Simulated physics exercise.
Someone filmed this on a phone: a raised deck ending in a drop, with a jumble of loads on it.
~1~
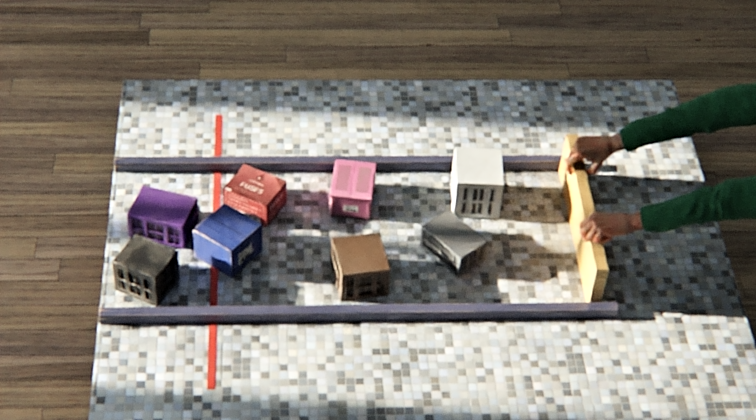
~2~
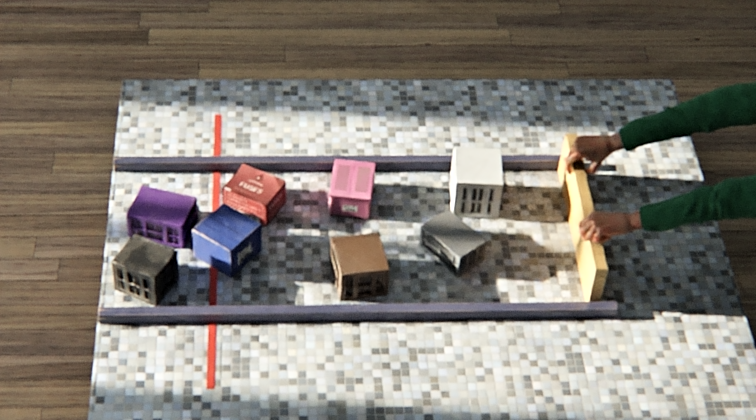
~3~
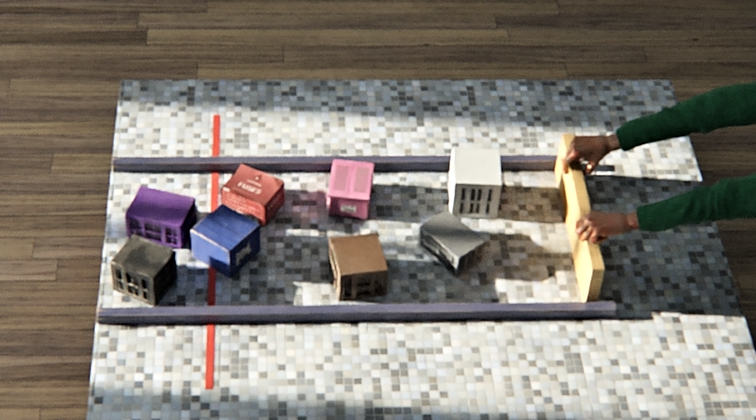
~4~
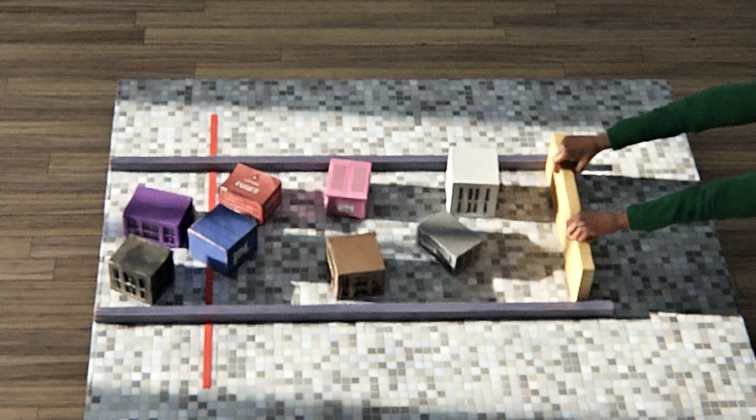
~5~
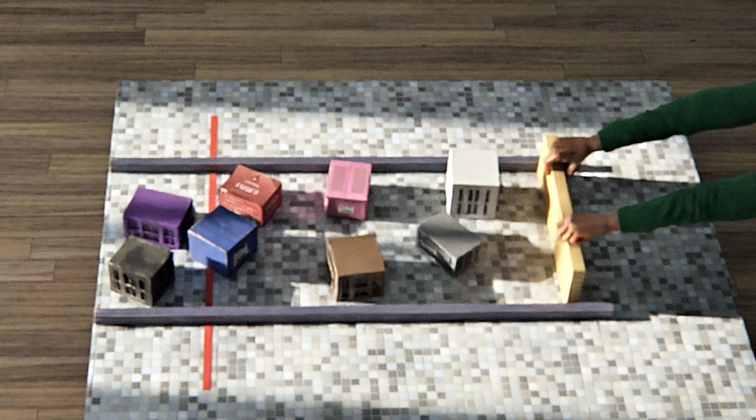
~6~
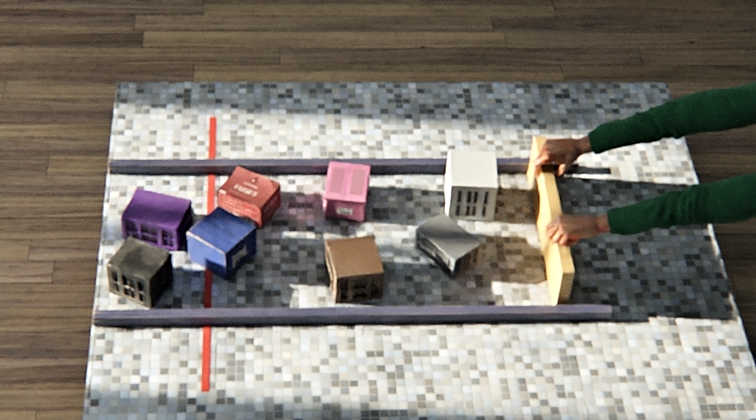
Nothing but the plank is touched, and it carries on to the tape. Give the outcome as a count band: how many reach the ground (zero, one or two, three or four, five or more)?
One or two reach the ground.
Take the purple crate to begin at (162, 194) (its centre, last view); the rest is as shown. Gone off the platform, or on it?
Put there, it simply leaves the top.
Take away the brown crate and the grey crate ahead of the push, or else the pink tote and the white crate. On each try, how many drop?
The count is 1 in the first case and 0 in the second.
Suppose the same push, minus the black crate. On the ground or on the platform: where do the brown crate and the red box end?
Result - brown crate: Remains in place; red box: Drops.
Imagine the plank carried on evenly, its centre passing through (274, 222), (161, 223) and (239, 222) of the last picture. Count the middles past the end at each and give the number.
0; 5; 0.
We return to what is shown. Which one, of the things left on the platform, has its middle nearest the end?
Nearest at the end: The black crate.
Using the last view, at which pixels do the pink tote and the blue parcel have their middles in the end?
First object: (143, 193); second object: (139, 248).
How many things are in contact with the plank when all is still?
3 of them.
Soon after, none off yet; black crate at rest near (140, 273); purple crate at rest near (157, 219); blue parcel at rest near (222, 243).
Then, none off yet; black crate at rest near (140, 273); purple crate moving near (156, 221); blue parcel at rest near (222, 243).
At rest, the number that fall off is one or two; fallen, red box and purple crate.
